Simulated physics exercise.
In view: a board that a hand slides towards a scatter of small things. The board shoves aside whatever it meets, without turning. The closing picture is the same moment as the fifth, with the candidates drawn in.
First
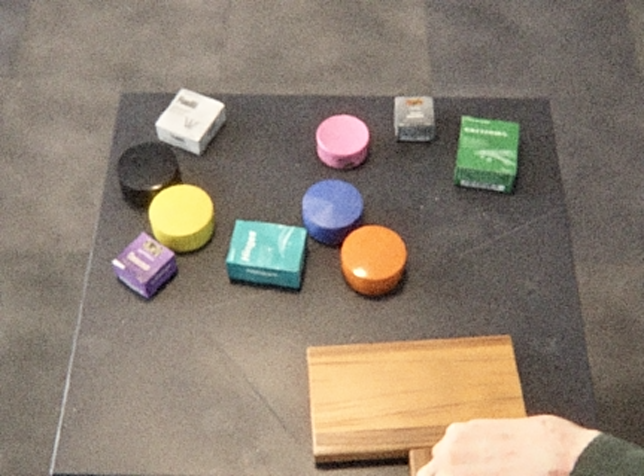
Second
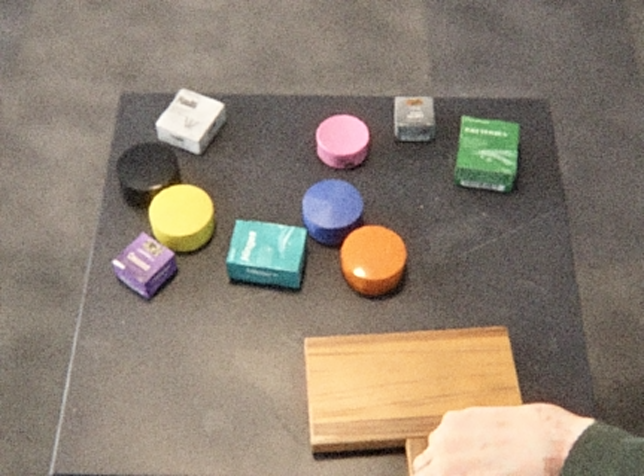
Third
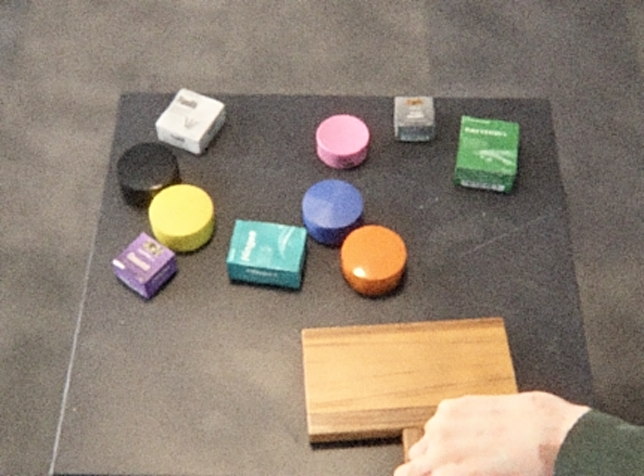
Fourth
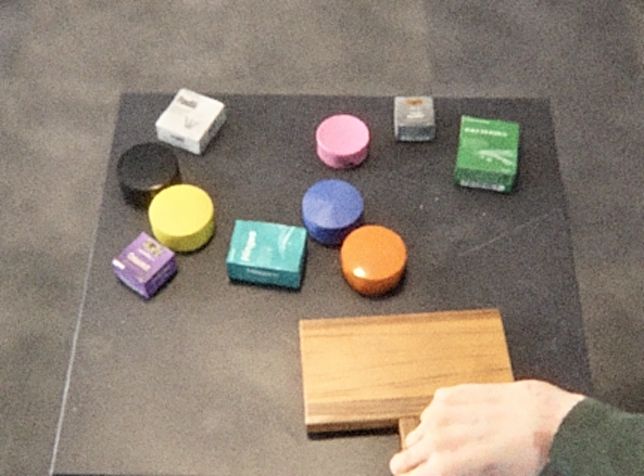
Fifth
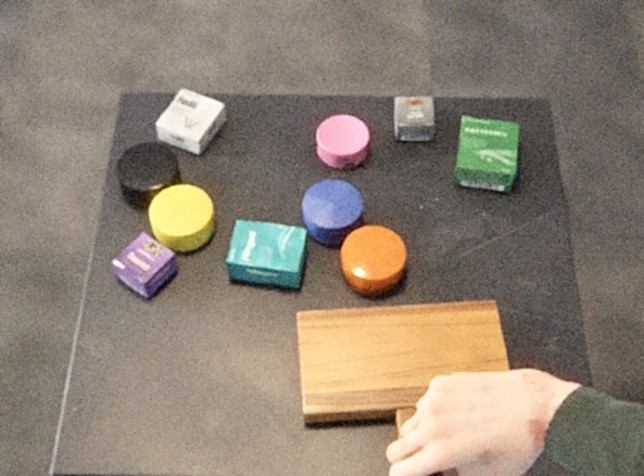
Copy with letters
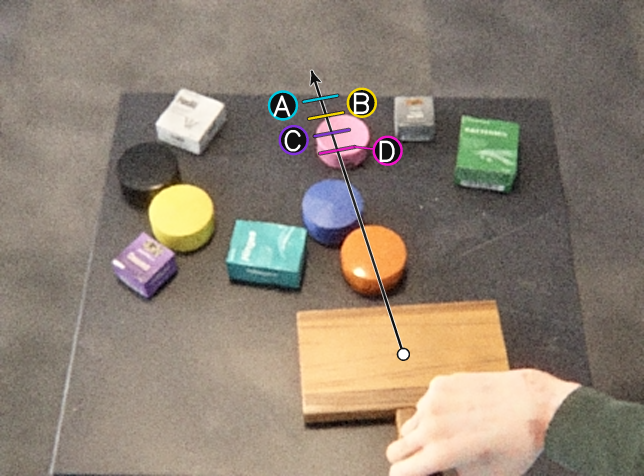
A hand slid a wooden board slowly up the dark surface and very slightly left, without turning it, while the colourful round tins and small boxes beyond it stayed where they were.
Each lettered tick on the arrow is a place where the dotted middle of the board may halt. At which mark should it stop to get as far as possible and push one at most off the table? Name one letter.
D is the last mark within the limit.
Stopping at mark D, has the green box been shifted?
No.
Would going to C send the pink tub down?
Yes.
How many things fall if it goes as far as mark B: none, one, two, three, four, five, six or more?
By then, four.
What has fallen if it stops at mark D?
It is the pink tub.
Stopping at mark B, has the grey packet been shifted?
By then, yes.
On the marked copy, A at (321, 99); B at (326, 115); C at (331, 133); D at (337, 150); the arrow from (403, 354) to (312, 71); the white dot at (403, 354).
Following D. Soon after the start, board (377, 280); blue tin (319, 184); turquoise box (253, 226).
Later, board (353, 207); pink tub (335, 110); orange pot (370, 141).
In the end, board (337, 157); pink tub over the edge; orange pot (360, 95); one fallen.
As for the rest, A drops four; B drops four; C drops four.
